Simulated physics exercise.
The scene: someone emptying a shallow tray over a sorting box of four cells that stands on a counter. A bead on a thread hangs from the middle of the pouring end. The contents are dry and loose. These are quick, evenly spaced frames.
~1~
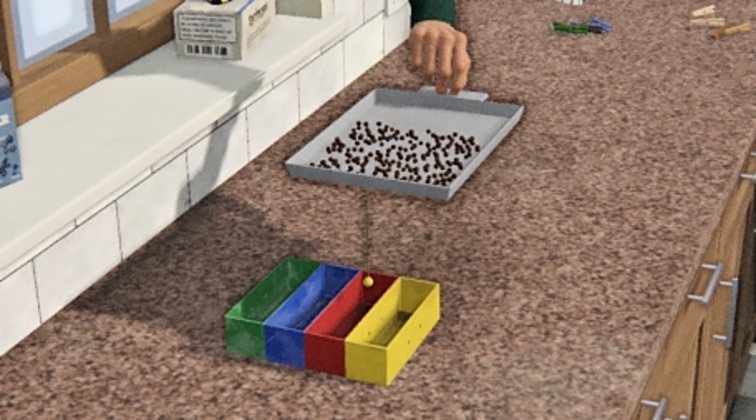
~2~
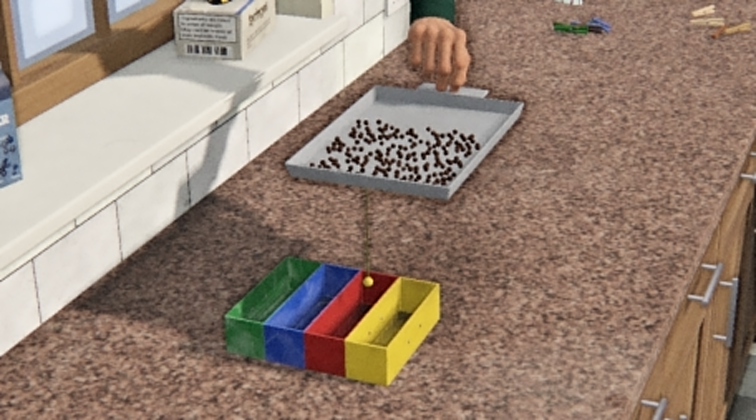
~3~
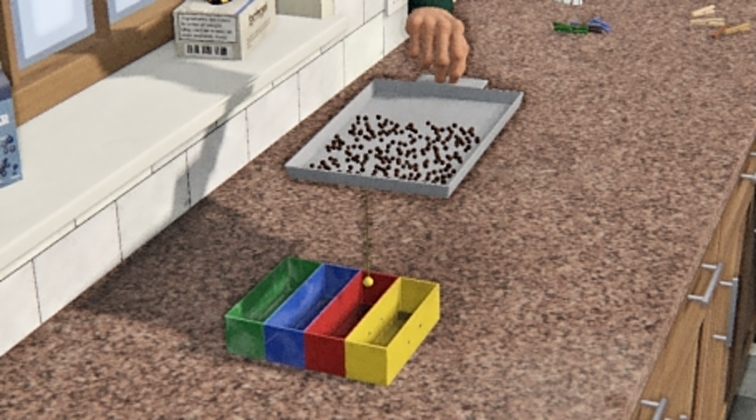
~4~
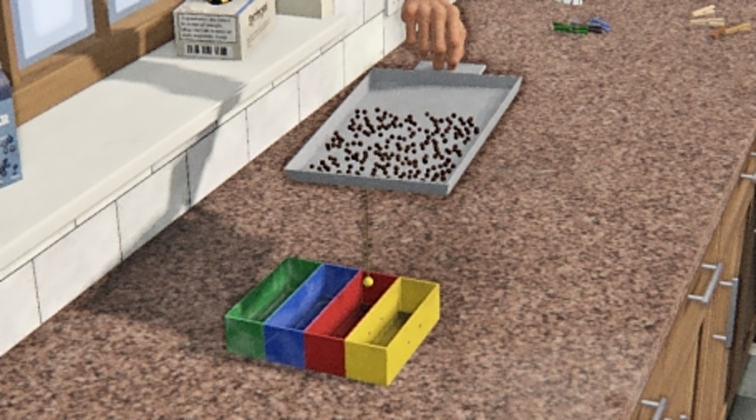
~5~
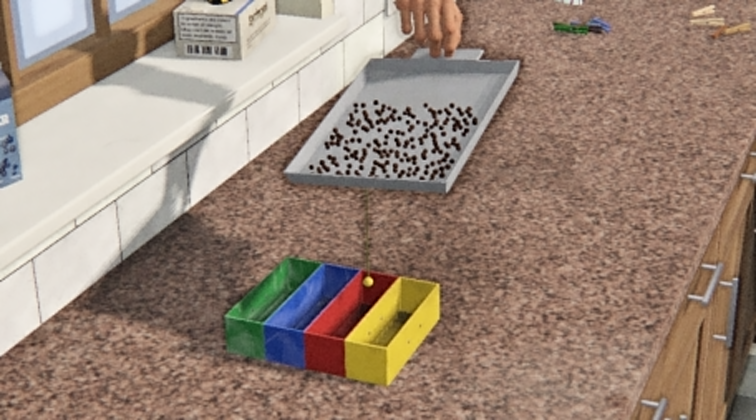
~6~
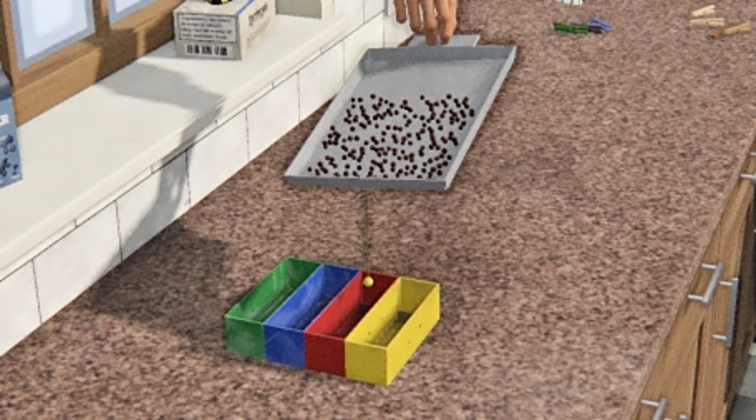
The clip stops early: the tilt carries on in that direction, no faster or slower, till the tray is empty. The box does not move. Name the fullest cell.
Most goes to the green cell.
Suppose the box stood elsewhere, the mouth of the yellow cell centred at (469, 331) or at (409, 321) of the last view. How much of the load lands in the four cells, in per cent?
First some 10, then 90 per cent.
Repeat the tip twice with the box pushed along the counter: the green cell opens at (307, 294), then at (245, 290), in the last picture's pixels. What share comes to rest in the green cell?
In turn 50 and 10 in a hundred.
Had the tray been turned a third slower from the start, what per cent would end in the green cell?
Near 70 %.
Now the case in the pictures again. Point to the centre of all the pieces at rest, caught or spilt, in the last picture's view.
Near (290, 317).
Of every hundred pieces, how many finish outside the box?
Roughly 0 in a hundred.
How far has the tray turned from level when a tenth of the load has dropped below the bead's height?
Roughly 90°.
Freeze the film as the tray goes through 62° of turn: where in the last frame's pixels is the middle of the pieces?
Roughly at (333, 172).
Shortly afterwards, tray tipped steeply; all but a few on the tray; only a few in the green cell; a little falling or outside the box.
Next, tray tipped right over; near a third on the tray; near a quarter in the green cell; a little in the blue cell; only a few in the red cell; near a third falling or outside the box.
Some moments later, tray tipped past a quarter turn; near two thirds in the green cell; near a third in the blue cell; a little in the red cell; only a few falling or outside the box.
In the end, tray tipped past a quarter turn; near two thirds in the green cell; near a third in the blue cell; a little in the red cell; none at all in the yellow cell; only a few outside the box.
